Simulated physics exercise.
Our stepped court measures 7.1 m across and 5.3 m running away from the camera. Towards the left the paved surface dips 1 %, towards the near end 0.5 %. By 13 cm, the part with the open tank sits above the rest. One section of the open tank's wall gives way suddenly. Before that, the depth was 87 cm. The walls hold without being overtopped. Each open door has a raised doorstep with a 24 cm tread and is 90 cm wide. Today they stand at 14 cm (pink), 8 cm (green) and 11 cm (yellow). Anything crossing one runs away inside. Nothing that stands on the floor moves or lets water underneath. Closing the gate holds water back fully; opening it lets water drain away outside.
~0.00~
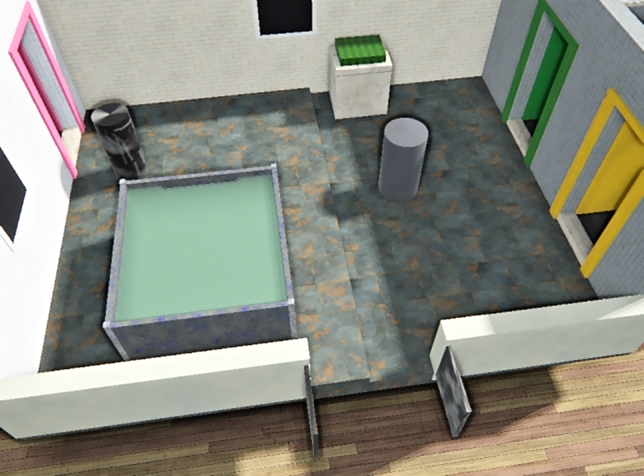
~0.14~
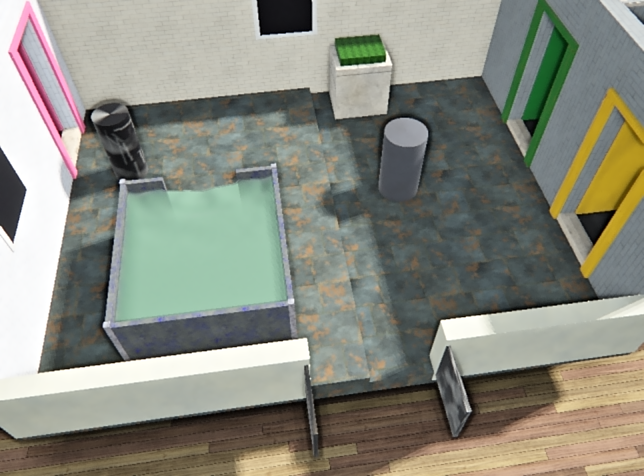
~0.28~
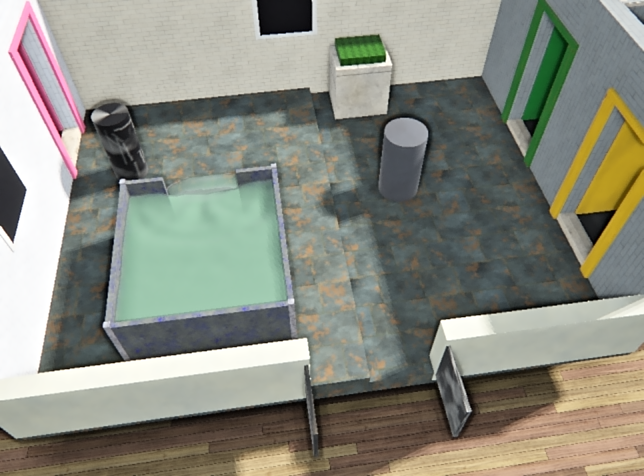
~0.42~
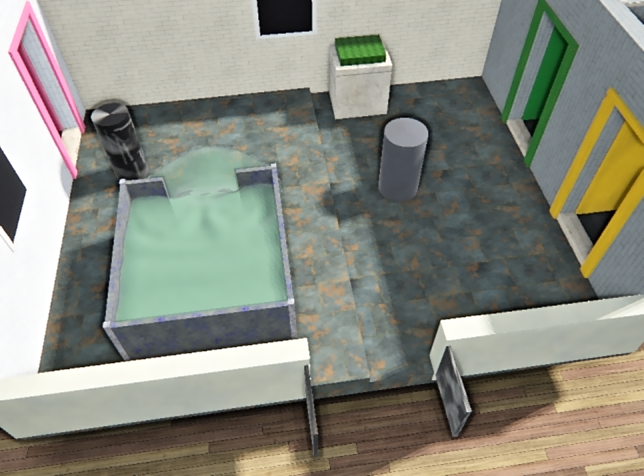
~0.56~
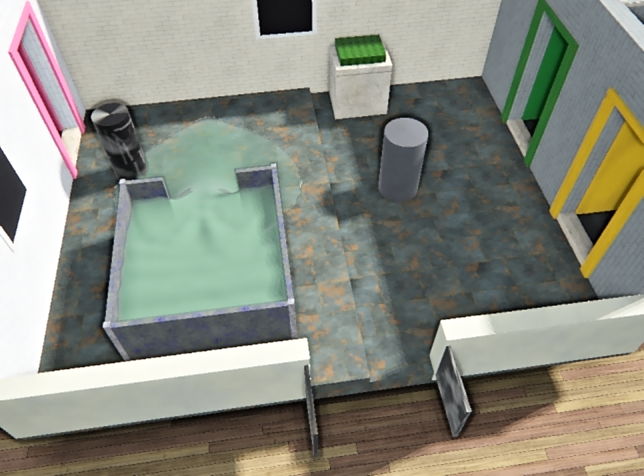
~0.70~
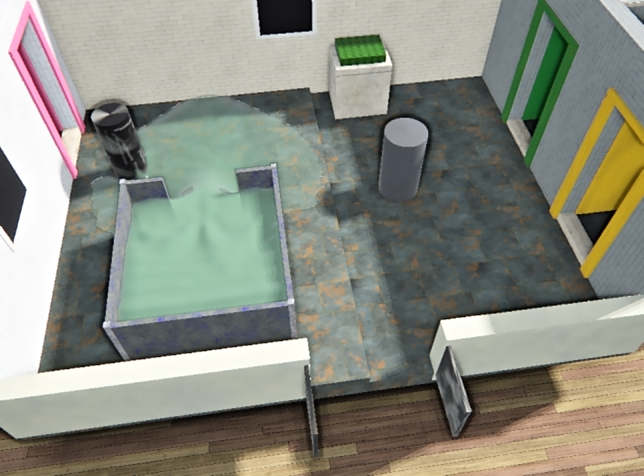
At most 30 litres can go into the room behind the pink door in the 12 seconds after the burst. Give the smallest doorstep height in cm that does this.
Roughly 19 cm is needed.
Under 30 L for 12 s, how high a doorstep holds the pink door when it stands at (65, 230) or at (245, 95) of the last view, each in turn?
Roughly 9.0 cm, then roughly 28 cm.
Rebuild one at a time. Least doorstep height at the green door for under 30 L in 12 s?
Green: 9.0 cm.
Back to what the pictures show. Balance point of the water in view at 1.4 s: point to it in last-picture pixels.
It lies near (209, 230) in the last picture.
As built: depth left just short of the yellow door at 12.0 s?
About 3.5 centimetres.
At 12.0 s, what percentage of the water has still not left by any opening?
I'd say near 86 per cent is still there.
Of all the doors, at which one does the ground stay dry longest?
That would be the yellow one.
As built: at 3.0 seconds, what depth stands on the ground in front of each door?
In cm - pink: 18, green: 0, yellow: 0.
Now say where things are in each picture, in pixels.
The open tank at (201, 242) is whole and still, 87 cm deep; the pink door at (54, 102) is dry, in the first picture.
The front is at a hidden place, 0.4 m from the gap on the far side; 0.3 m2 of floor is wet, 87 cm left at the back, in the second picture.
The front is at a hidden place, 0.9 m from the gap on the far side; 1.0 m2 of floor is wet, 87 cm left at the back, in the third picture.
Water pours out on the far side and has run 1.6 m, to (203, 150); about 9 cm deep outside, 86 cm at the back, in the fourth picture.
The front is at (199, 123), 2.2 m from the gap on the far side; 4.2 m2 of floor is wet, 80 cm left at the back, in the fifth picture.
The gap is on the far side, the front 2.9 m out at (192, 99); the back of the open tank holds 72 cm; the pink door at (54, 102), 2.8 m from the gap, is still 0.9 m from the nearest water, in the sixth picture.
After 1.4 s water covers 30 % of the floor, deepest (50 cm) near (204, 218); 3 cm at the pink door, 0 litres in over its 14 cm doorstep.
After 3.0 s water covers 50 % of the floor, deepest (43 cm) near (326, 100); 18 cm at the pink door, 9 litres in over its 14 cm doorstep.
After 12.0 s water covers 95 % of the floor, deepest (18 cm) near (316, 101); 11 cm at the pink door, 91 litres in over its 14 cm doorstep.
At the pink door as built, the water arrived by 1.3 s and peaked near 21 cm at 4.8 s.
With a doorstep of 16 cm, 60 litres would have come in within the 12 s; with 21.5 cm, 13 litres. So under 30 litres takes about 19 cm.
